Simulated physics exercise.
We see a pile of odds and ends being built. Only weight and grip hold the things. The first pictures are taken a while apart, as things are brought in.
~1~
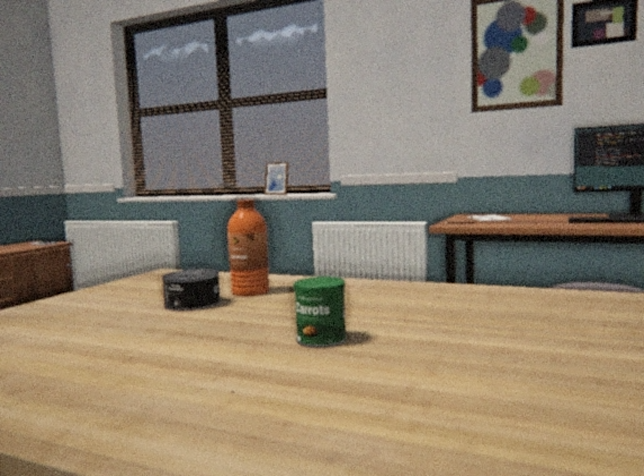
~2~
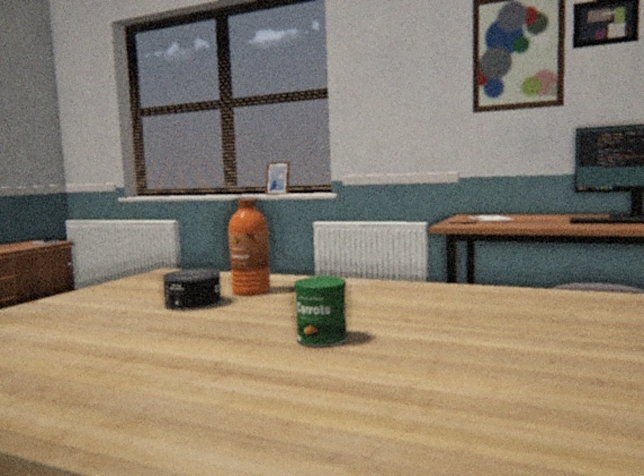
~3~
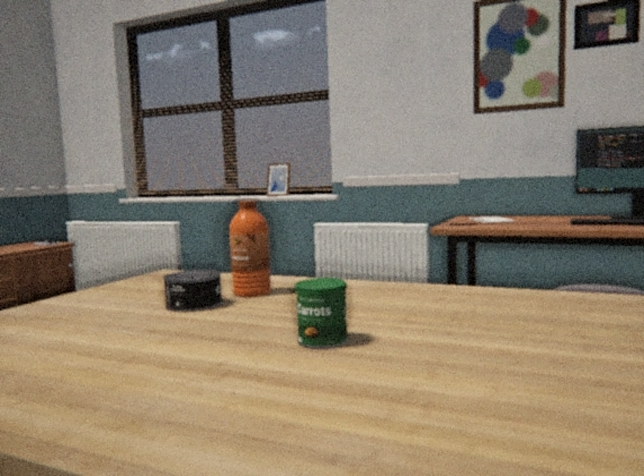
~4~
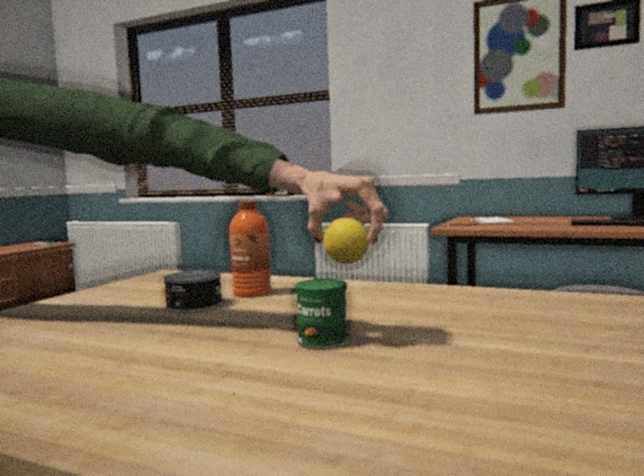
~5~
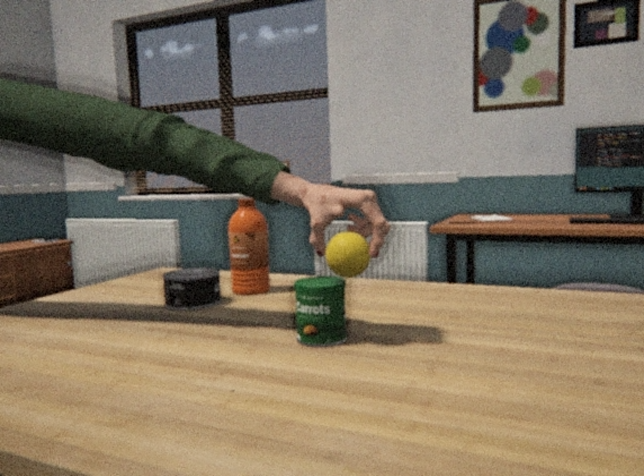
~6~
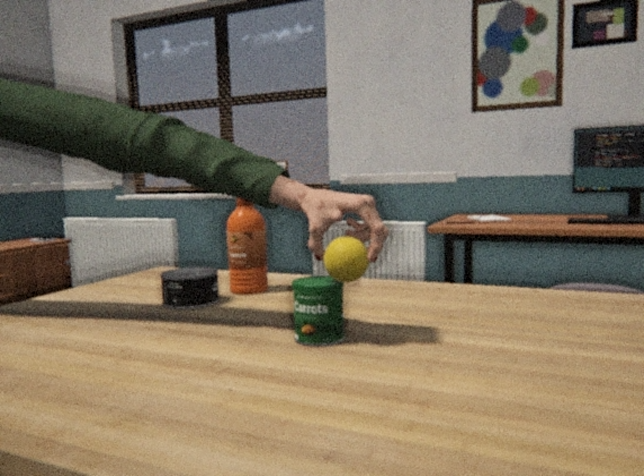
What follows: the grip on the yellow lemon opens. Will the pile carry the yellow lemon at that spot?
Outcome: The pile loses its balance.
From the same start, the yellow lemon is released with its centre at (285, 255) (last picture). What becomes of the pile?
Then it comes apart.
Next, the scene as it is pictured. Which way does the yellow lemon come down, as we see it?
It goes to the right.
Then, 0.40 s after the last picture, yellow lemon now fallen.
Then, 0.50 s after the last picture, things are still on the move.
Then, 1.70 s after the last picture, nothing new.
At rest, fallen, yellow lemon; the other 3 in place. Seen from the same camera at the end, yellow lemon near (379, 323). The pile comes apart.
